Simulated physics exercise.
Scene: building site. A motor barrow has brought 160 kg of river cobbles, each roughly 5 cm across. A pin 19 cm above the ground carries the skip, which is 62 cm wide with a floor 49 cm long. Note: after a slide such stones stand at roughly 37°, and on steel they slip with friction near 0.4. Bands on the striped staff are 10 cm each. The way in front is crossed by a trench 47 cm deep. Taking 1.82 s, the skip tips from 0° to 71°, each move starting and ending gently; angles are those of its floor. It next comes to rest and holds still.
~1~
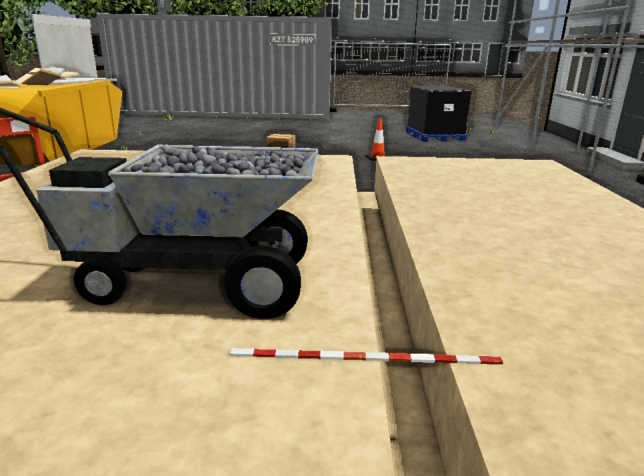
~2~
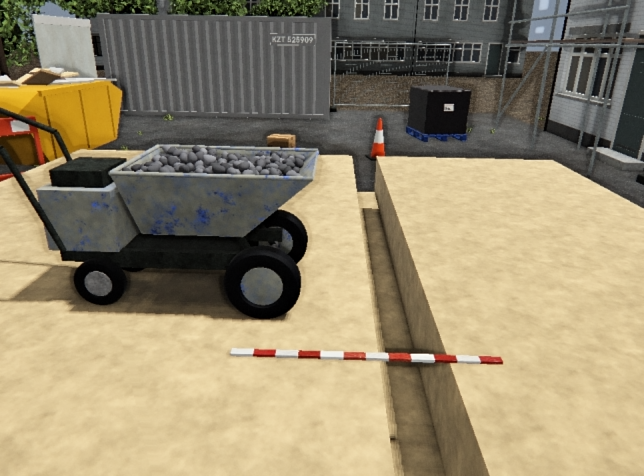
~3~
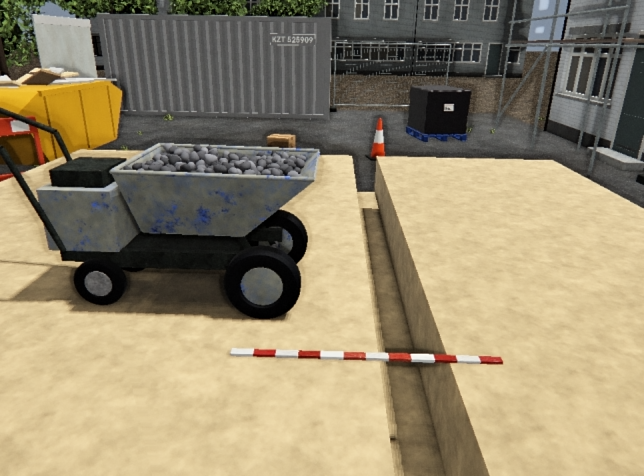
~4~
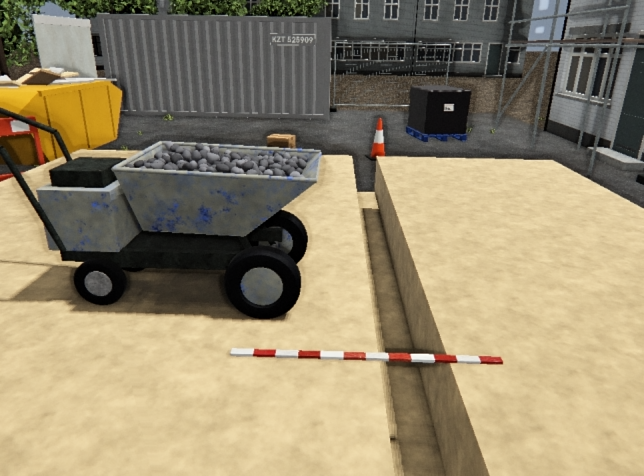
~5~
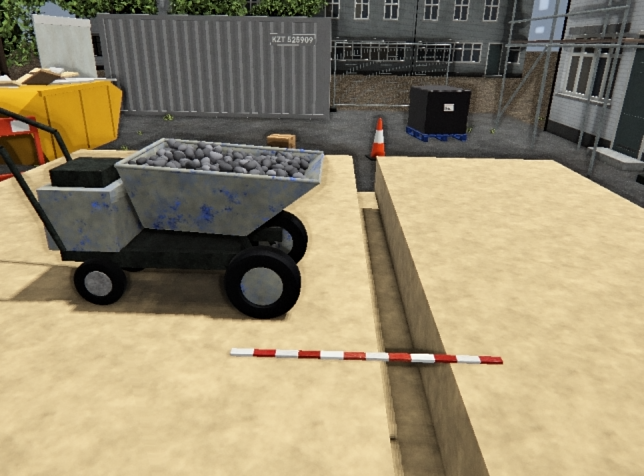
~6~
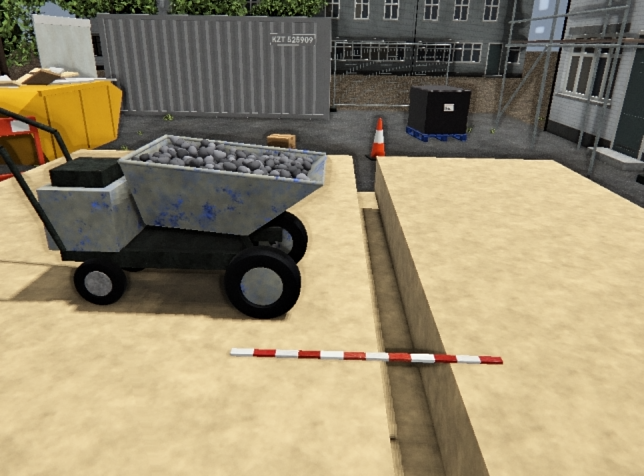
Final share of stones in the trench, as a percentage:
82 per cent.
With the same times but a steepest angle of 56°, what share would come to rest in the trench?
It comes out at about 80 percent.
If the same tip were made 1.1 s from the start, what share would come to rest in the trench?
It would come to roughly 75 per cent.
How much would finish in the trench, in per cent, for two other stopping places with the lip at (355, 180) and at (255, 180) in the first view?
Roughly 25 percent for the first, and 70 percent for the second.
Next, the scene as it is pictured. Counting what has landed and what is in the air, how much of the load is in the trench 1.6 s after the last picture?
By then, around 55 percent.
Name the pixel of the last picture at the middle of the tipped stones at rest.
Roughly at pixel (402, 345).
Then, 1.1 s after the last picture the floor is at 60°, 97 % in the skip, 3 % in the trench; the foremost stones are at (399, 264).
Then, 1.6 s after the last picture the floor is at 71°, 28 % in the skip, 57 % in the trench, 15 % past the trench; the foremost stones are at (497, 297).
Then, 2.0 s after the last picture the floor is at 71°, 6 % in the skip, 76 % in the trench, 18 % past the trench; the foremost stones are at (531, 293).
Then, 3.9 s after the last picture the floor is at 71°, 0 % in the skip, 82 % in the trench, 18 % past the trench; the foremost stones are at (534, 284).
